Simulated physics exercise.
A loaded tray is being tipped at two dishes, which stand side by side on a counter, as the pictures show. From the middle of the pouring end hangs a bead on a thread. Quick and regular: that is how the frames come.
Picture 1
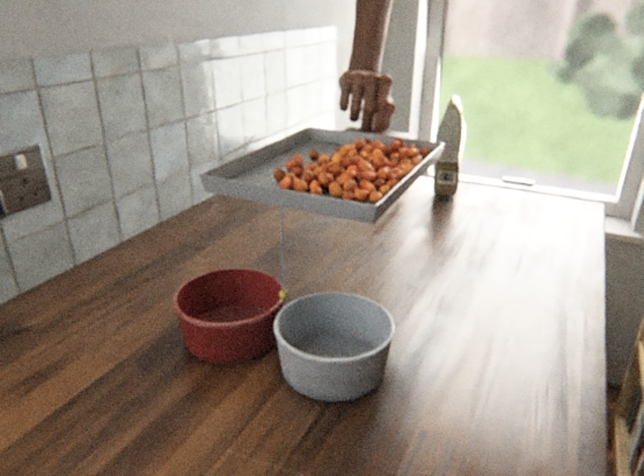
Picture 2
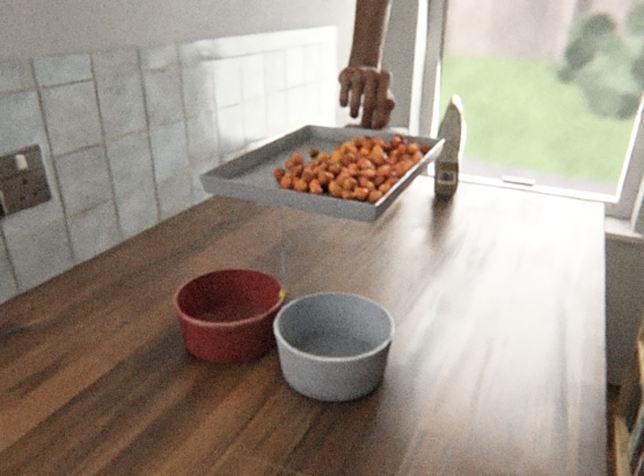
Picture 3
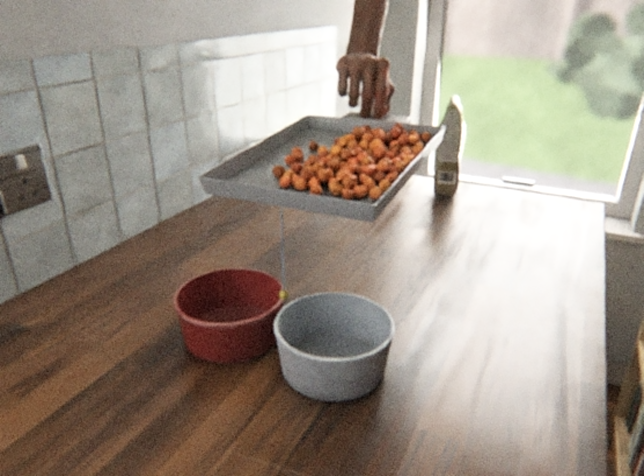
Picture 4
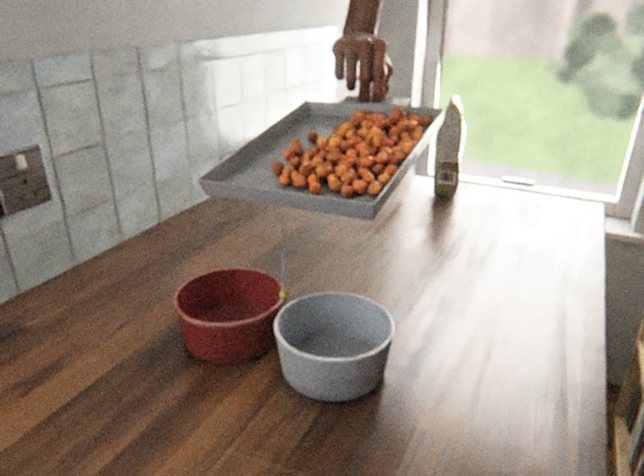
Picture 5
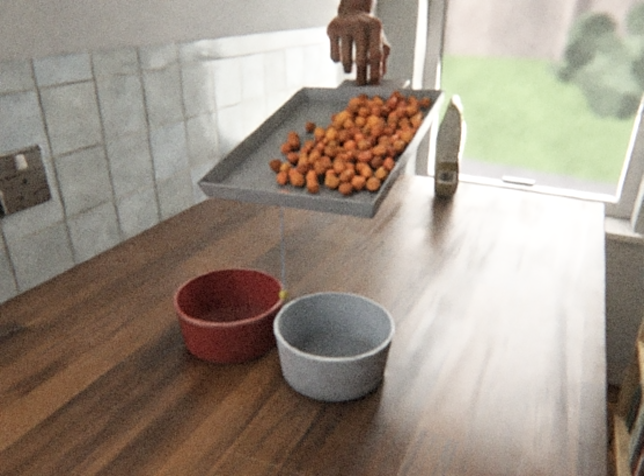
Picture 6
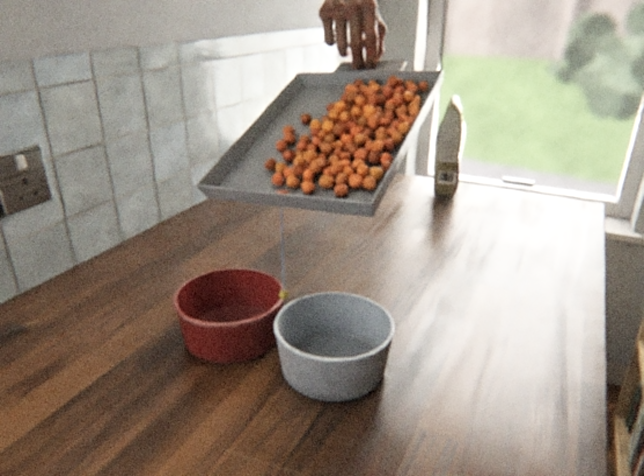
A grey tray of small orange-brown nuggets was raised at its far end by a hand, tilting steadily toward the viewer above a red dish and a grey dish, and the pieces shifted slightly down it.
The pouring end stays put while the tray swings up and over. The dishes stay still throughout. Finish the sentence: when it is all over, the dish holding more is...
The left one.
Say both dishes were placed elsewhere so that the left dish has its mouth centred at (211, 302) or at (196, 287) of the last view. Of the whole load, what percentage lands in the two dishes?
It would be roughly 60 per cent for the first and roughly 40 per cent for the second.
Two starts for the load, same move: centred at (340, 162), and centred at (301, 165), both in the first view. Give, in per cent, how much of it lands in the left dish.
Try 1: 40 %; try 2: 40 %.
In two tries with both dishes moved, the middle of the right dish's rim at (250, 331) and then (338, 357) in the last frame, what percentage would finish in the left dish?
That makes 20 per cent, followed by 60 per cent.
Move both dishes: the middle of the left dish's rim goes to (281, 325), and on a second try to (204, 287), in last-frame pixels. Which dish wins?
First try: The leftmost dish; second try: The leftmost dish.
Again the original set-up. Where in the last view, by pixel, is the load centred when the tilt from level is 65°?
Near the pixel (270, 155).
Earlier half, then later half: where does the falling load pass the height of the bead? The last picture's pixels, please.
Initially about (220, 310); subsequently about (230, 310).
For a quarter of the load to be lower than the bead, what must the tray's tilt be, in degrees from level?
Roughly 105 degrees.
Soon, tray tipped steeply; nearly all on the tray; a stray few in the left dish; a stray few outside both; a small part in the air.
A while on, tray tipped past a quarter turn; about half on the tray; a stray few in the right dish; a small part in the left dish; about a quarter outside both; about a quarter in the air.
Towards the end, tray tipped past a quarter turn; a stray few in the right dish; about a third in the left dish; about two thirds outside both.
Finally, tray tipped past a quarter turn; a stray few in the right dish; about a third in the left dish; about two thirds outside both.
